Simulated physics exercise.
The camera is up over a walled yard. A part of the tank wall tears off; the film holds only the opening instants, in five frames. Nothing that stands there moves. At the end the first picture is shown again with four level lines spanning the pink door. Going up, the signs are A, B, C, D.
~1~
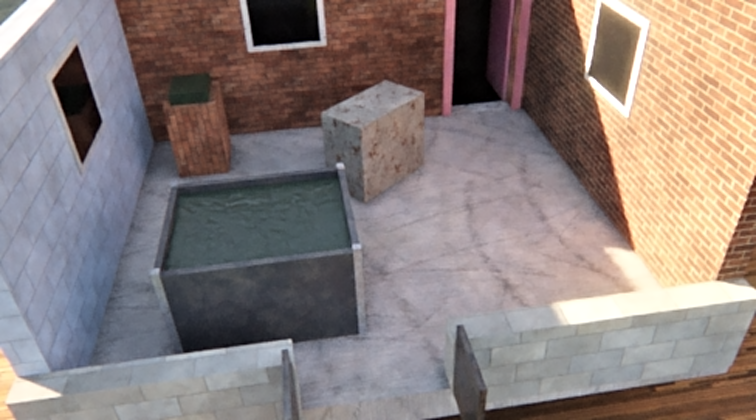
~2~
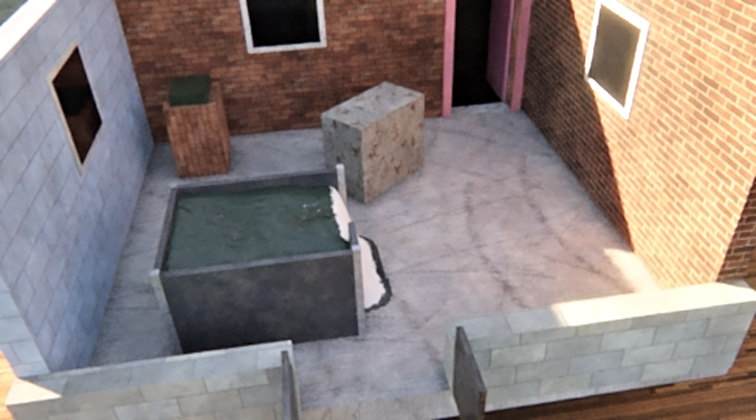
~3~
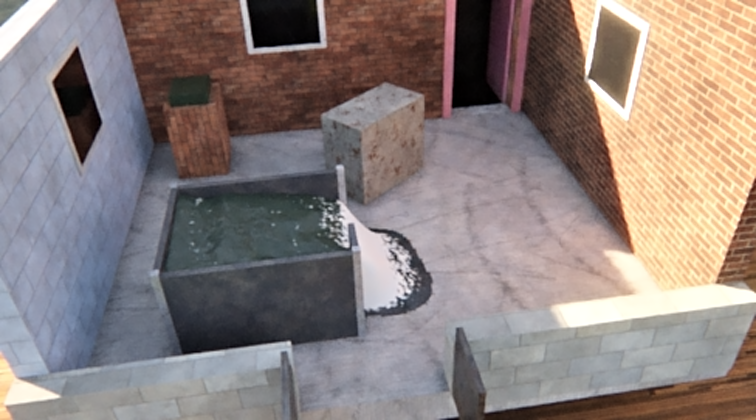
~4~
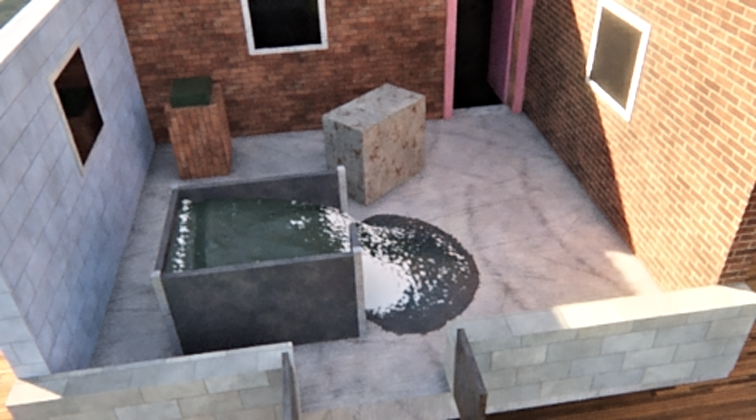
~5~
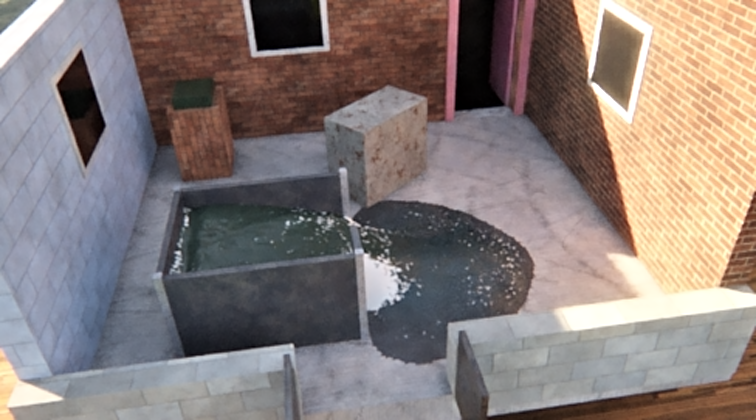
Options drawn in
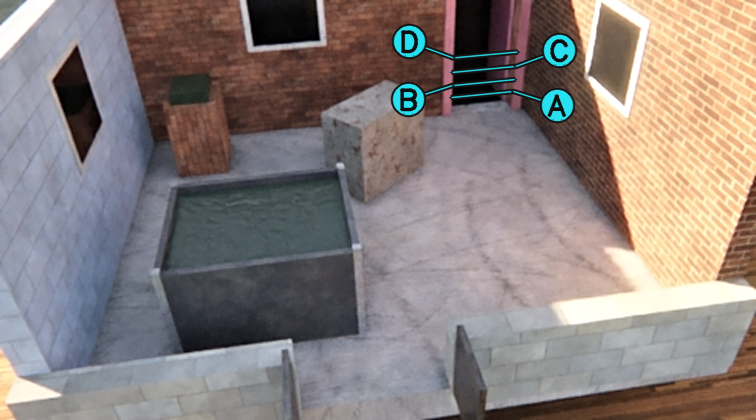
At the start, dark green water lies still in a grey tank inside a walled yard with a pink doorway and an open gate. Water then pours white and foaming through the tank's right side onto the pale ground, and a dark, speckled pool widens rightward across the yard as the tank's level drops.
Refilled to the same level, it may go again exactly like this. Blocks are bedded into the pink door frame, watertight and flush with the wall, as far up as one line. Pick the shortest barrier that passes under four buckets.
Height A.
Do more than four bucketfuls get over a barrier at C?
No, that is safe.
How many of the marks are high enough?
All four.
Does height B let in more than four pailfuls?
No, not at all.
On the marked copy, A at (482, 94); B at (483, 82); C at (484, 69); D at (485, 54); from the bottom up A, B, C, D.
If A is chosen, a bucket or two gets in.
If B is chosen, nothing gets over.
If C is chosen, nothing gets over.
If D is chosen, nothing gets over.
